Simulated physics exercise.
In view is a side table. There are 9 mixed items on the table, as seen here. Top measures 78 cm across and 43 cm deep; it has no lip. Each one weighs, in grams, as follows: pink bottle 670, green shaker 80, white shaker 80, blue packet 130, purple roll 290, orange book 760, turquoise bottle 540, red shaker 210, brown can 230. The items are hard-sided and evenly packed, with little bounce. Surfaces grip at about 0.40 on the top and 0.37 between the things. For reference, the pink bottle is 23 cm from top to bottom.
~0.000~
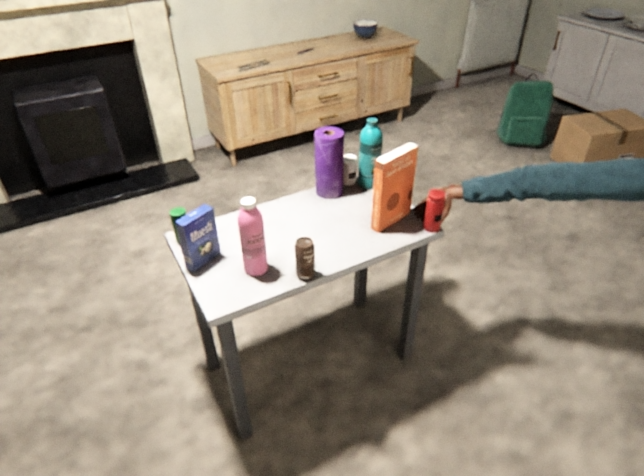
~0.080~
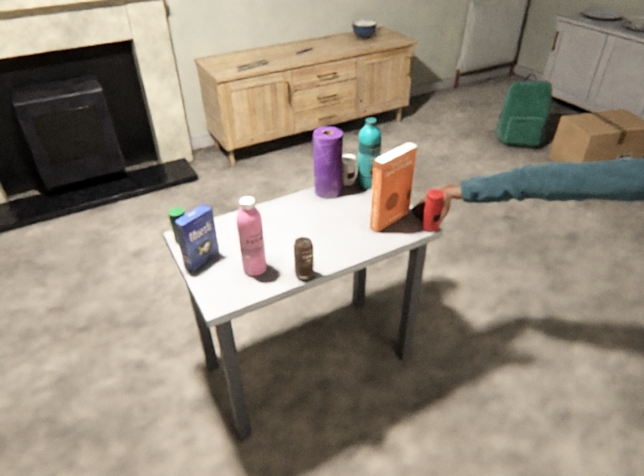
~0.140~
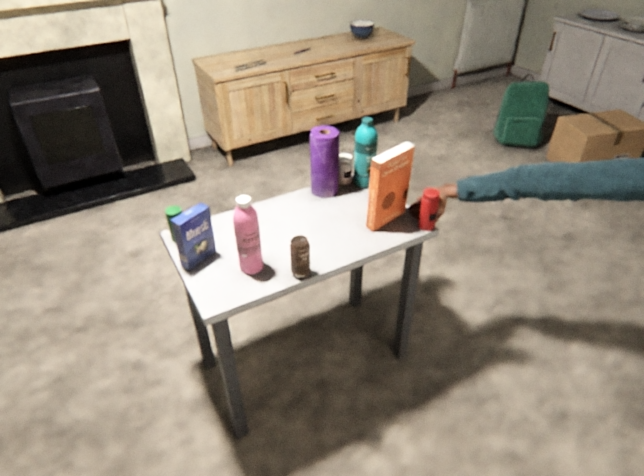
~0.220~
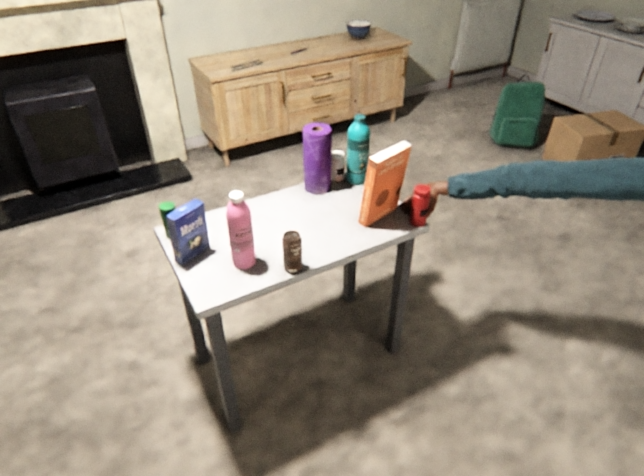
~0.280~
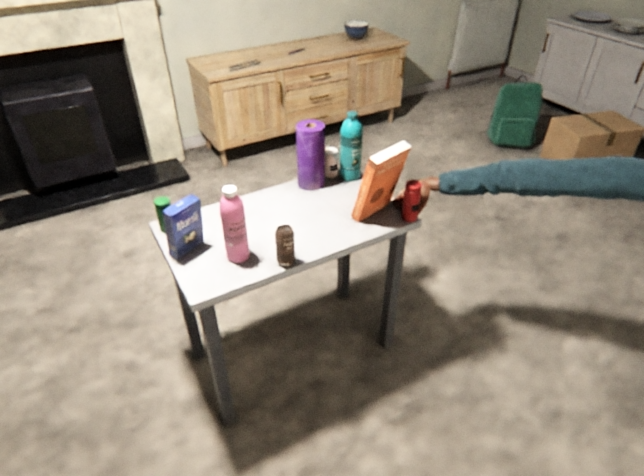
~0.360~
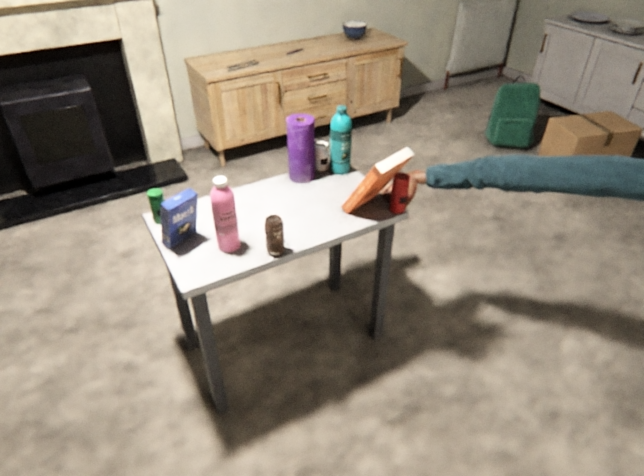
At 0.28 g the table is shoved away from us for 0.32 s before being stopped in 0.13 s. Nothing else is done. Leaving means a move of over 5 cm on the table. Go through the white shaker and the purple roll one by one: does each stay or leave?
Result: The white shaker most likely moves away; the purple roll most likely moves away.
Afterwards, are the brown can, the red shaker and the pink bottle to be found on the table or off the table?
Once it all settles, the brown can stays on its surface, the red shaker leaves its surface and the pink bottle stays on its surface.
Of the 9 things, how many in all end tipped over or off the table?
In total, 7.
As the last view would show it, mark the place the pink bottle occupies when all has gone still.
It ends up near (205, 199).
By 0.76 s, table 20 cm from its start; white shaker, purple roll, turquoise bottle and red shaker now off the table; pink bottle on its side; orange book on its side.
By 1.06 s, table 20 cm from its start; pink bottle on its side; orange book on its side; blue packet tilted 44°.
When it is over (2.1 s), off the table, white shaker, purple roll, turquoise bottle and red shaker; lying over on the table, pink bottle, blue packet and orange book; the other 2 within 5 cm of the start.
